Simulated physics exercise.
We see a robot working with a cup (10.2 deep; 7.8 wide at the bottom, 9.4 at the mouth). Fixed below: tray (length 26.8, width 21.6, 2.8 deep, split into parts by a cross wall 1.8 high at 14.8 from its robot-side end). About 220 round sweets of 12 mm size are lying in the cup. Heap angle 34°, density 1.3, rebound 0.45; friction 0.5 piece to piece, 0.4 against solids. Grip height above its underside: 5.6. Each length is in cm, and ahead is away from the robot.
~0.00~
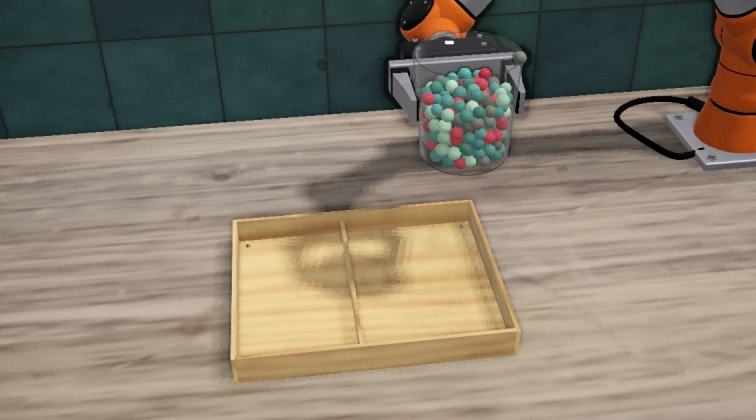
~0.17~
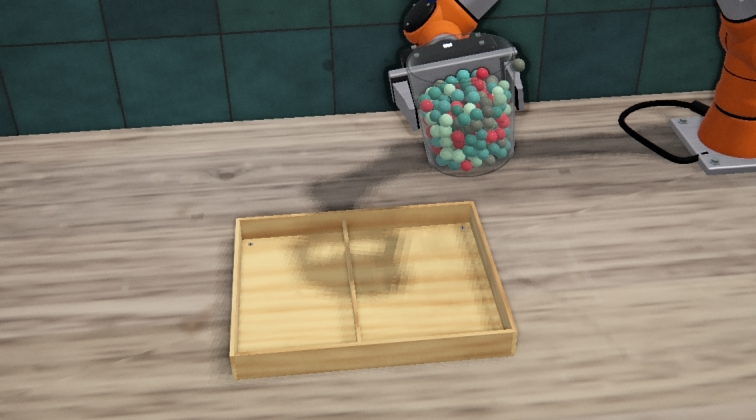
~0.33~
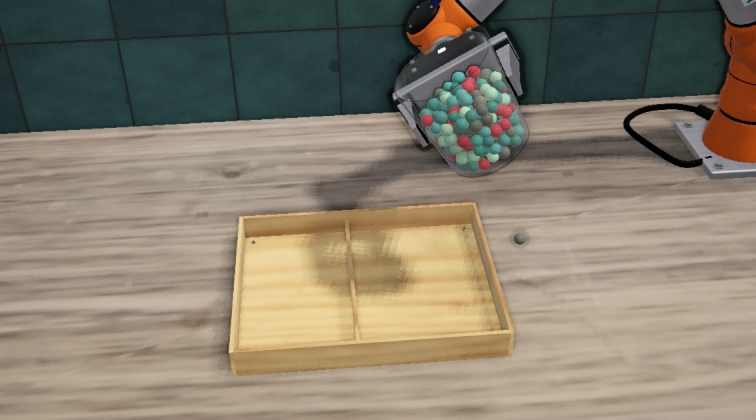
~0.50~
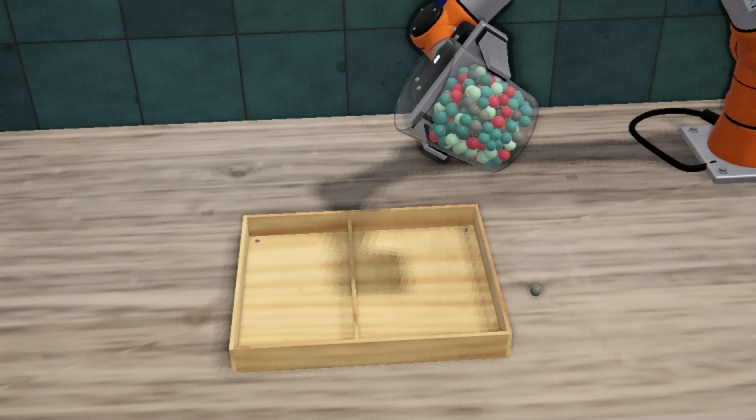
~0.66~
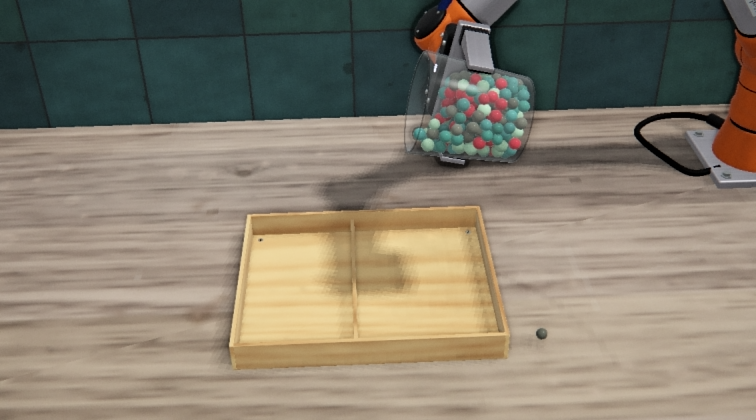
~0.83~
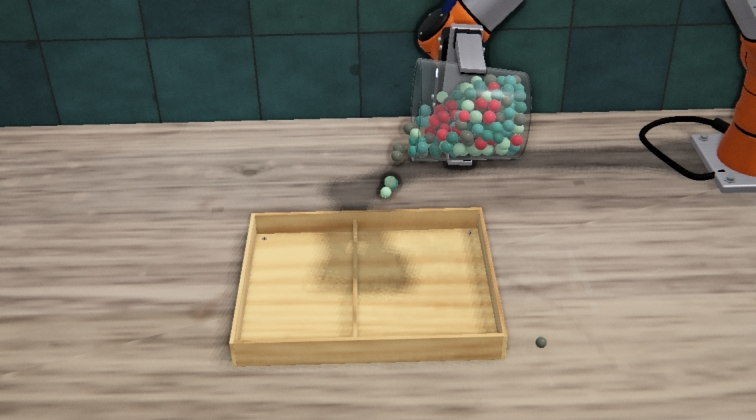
A robot arm tilted a clear cup of red, green and teal balls leftward above a divided wooden tray; one stray ball dropped and rolled across the table, then a few more spilled from the rim.
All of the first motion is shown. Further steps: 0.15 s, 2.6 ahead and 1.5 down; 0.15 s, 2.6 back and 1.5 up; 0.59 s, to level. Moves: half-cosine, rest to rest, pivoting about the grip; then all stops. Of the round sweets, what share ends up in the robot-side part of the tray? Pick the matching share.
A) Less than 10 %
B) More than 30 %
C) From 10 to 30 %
From 10 to 30 %.
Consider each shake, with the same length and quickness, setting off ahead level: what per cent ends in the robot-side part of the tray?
About 15 per cent.
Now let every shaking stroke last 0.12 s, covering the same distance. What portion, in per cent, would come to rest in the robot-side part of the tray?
In that case around 15 per cent.
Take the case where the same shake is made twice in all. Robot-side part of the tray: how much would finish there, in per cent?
I'd expect close to 20 per cent then.
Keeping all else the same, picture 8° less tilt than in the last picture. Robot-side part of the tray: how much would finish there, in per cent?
Expected: Around 5 %.
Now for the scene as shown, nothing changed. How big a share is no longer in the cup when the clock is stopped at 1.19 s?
About 20 in a hundred parts are out by then.
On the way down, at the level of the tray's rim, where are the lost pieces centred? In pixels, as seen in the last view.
Check roughly (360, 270) in the last picture.
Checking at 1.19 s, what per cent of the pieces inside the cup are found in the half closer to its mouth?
Near 50 %.
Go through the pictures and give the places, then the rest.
Cup middle at (466, 106), level; upper third of the load around (468, 98), from x 425 to 520, top at y 60; 221 in the cup, in the first picture.
Cup middle at (466, 108), tilted 8° forward; upper third of the load around (470, 99), from x 425 to 520, top at y 65; 220 in the cup, 1 in flight or on a rim, in the second picture.
Cup middle at (467, 110), tilted 29° forward; upper third of the load around (476, 98), from x 425 to 520, top at y 70; 220 in the cup, 1 in flight or on a rim, in the third picture.
Cup middle at (469, 111), tilted 56° forward; upper third of the load around (480, 97), from x 435 to 535, top at y 70; 220 in the cup, 1 in flight or on a rim, in the fourth picture.
Cup middle at (470, 111), tilted 77° forward; upper third of the load around (485, 94), from x 420 to 540, top at y 75; 220 in the cup, 1 on the table or floor, in the fifth picture.
Cup middle at (470, 113), tilted 85° forward; upper third of the load around (491, 101), from x 385 to 540, top at y 80; 216 in the cup, 1 on the table or floor, 4 in flight or on a rim, in the sixth picture.
By 1.19 s, tilted 83° forward, highest piece 23 above the table; 172 in the cup, 14 in the far-side part, 10 in the robot-side part, 1 on the table or floor, 24 in flight or on a rim.
By 1.54 s, tilted 18° forward, highest piece 25 above the table; 161 in the cup, 31 in the robot-side part, 28 in the far-side part, 1 on the table or floor.
By 1.92 s, level, highest piece 24 above the table; 161 in the cup, 31 in the robot-side part, 28 in the far-side part, 1 on the table or floor.
By 2.97 s, level, highest piece 24 above the table; 161 in the cup, 31 in the robot-side part, 28 in the far-side part, 1 on the table or floor.
Final count, 161 in the cup, 31 in the robot-side part, 28 in the far-side part, 1 on the table or floor. That is 14 % in the robot-side part of the tray.
